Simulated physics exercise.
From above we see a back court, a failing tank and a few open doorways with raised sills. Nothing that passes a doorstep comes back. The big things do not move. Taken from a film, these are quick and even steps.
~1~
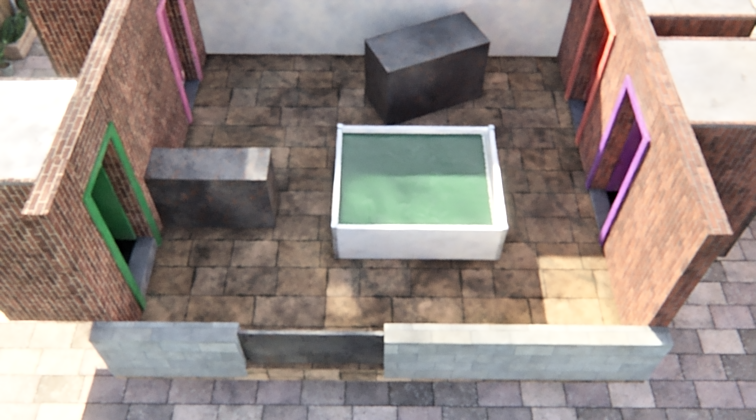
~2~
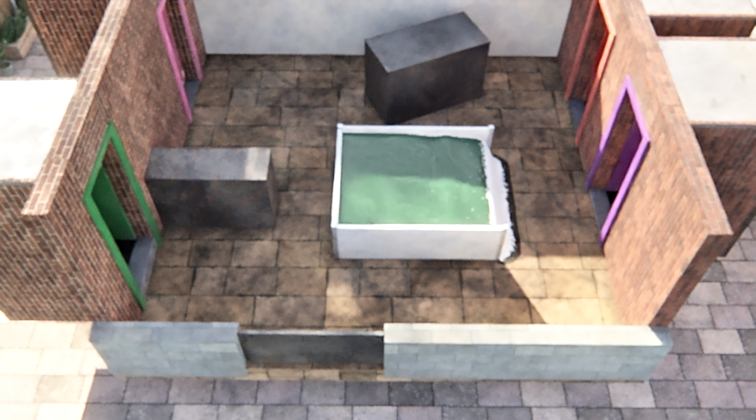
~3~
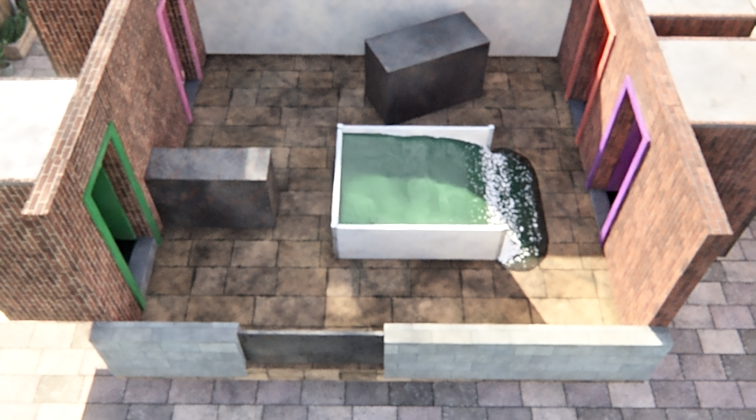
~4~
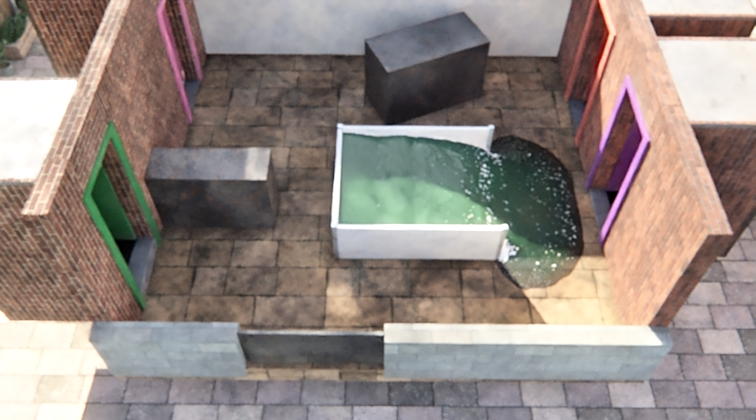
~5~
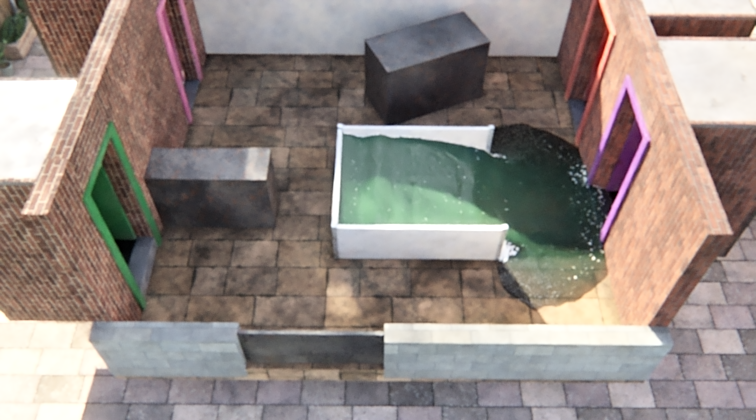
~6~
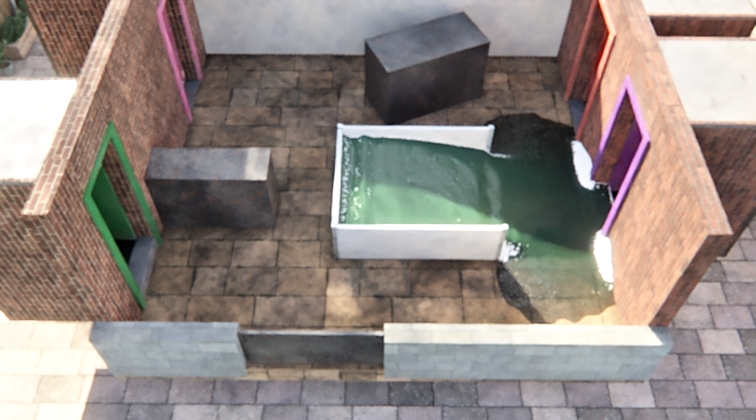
The clip opens on a still, white-walled tank of green water in a paved court with dark blocks and coloured doorways. The tank's right side gives way and water pours out, foaming, then spreads across the paving to the right wall, where white splashes rise around the purple doorway.
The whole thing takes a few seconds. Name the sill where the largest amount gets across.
Purple.
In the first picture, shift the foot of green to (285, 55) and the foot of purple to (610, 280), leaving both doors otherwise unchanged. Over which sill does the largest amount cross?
That would be the one in purple.
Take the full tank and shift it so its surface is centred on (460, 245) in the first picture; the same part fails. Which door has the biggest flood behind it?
That would be the one in purple.
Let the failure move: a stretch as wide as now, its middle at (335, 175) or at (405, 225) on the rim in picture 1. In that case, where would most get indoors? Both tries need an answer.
Case one gives the pink-painted one and case two gives the purple one.
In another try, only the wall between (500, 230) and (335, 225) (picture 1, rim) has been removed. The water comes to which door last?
The pink one, I think.
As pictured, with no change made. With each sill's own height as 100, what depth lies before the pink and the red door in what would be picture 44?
Readings, in sequence: 170 percent and 140 percent.
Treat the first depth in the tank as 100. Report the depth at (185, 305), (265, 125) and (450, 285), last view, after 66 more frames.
I'd say around 12 per cent, then 4 per cent, then 4 per cent.
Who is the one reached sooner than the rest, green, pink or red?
First: The one in red.
A moment on, water covers 20 % of the floor; green door not reached, pink door not reached, red door a trickle in, purple door a lot in.
Next, water covers 25 % of the floor; green door not reached, pink door not reached, red door some in, purple door a lot in.
Then, water covers 45 % of the floor; green door not reached, pink door not reached, red door some in, purple door a lot in.
Later, water covers 80 % of the floor; green door wet at the sill, nothing in, pink door wet at the sill, nothing in, red door some in, purple door a lot in.
In the end, water covers 95 % of the floor; green door wet at the sill, nothing in, pink door a trickle in, red door a lot in, purple door a lot in; the purple door has let in the most.
